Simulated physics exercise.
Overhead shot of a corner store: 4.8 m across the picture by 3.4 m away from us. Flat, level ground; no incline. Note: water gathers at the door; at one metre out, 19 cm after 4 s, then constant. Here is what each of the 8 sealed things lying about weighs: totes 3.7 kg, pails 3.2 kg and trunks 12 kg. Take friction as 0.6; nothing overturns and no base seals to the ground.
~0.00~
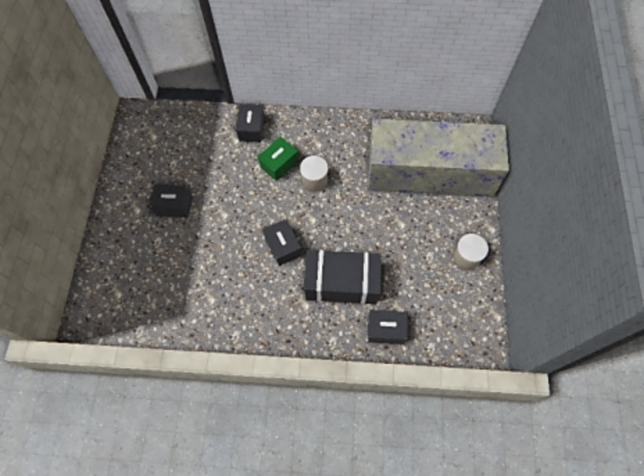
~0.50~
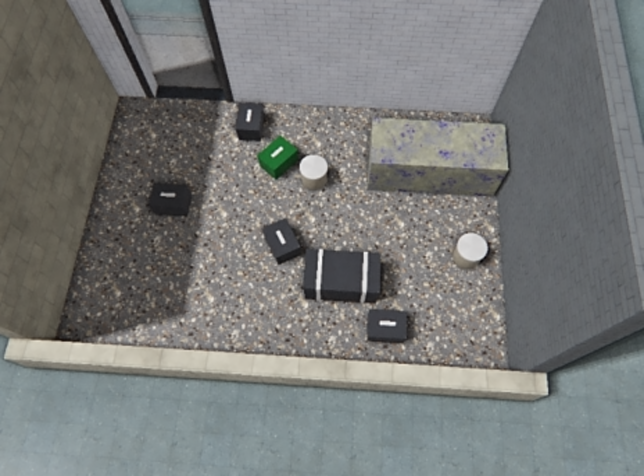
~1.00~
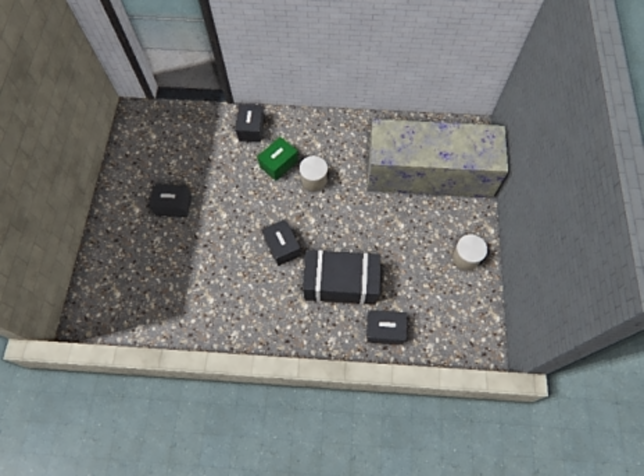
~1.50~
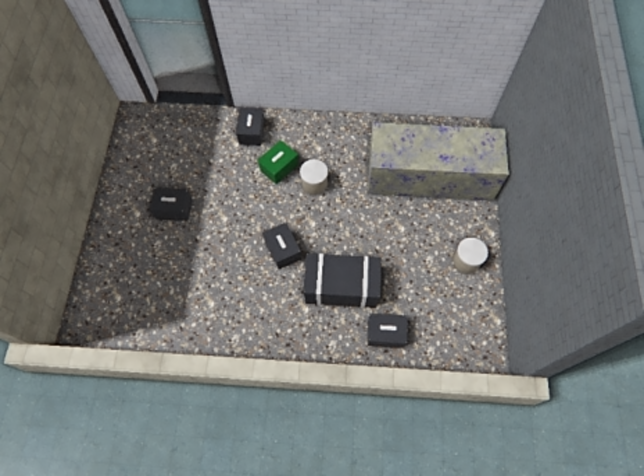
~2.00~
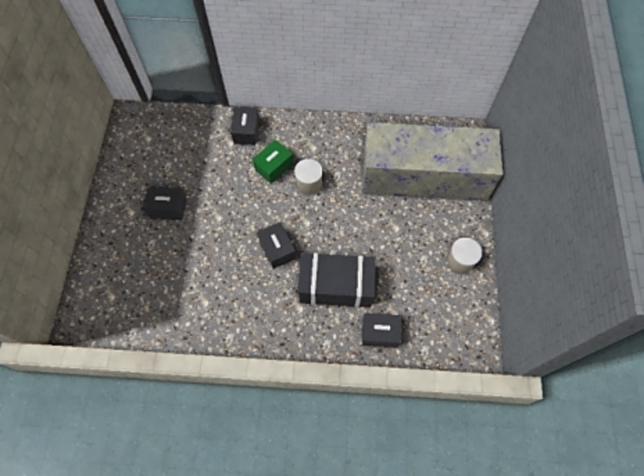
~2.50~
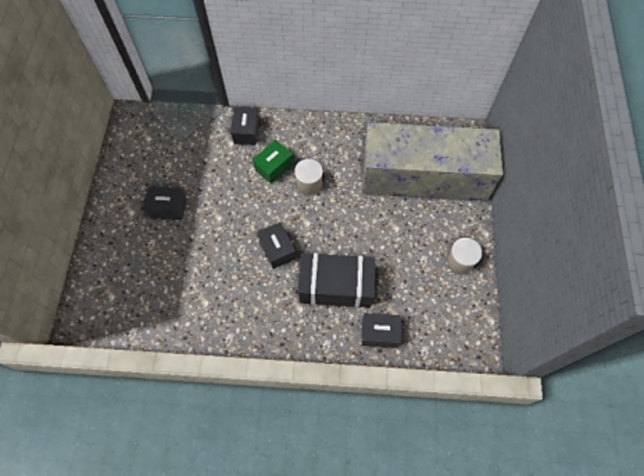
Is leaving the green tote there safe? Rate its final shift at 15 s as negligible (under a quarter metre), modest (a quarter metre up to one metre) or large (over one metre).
Modest.
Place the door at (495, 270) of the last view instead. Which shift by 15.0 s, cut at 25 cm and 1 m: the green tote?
Note: Green tote displaced a short distance.
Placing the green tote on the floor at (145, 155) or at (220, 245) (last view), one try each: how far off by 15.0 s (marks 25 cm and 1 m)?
From the first spot it would go a long distance, and from the second it would go a long distance.
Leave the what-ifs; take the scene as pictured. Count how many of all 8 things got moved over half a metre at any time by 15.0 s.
6.
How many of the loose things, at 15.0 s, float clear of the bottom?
That would be 7 of them.
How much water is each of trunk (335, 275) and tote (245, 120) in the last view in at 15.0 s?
Depths: Near 12 cm, then near 6 cm.
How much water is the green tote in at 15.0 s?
7 cm or so.
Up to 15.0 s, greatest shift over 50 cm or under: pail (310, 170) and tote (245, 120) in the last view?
Result, in order: Bigger / not bigger.
After 3.5 s the green tote is near (272, 157), 0.0 m from its start, aground; 0 afloat.
After 6.8 s the green tote is near (272, 157), 0.0 m from its start, aground; 1 afloat.
After 11.0 s the green tote is near (272, 157), 0.0 m from its start, aground; 4 afloat.
After 15.0 s the green tote is near (255, 124), 0.5 m from its start, afloat; 7 afloat.
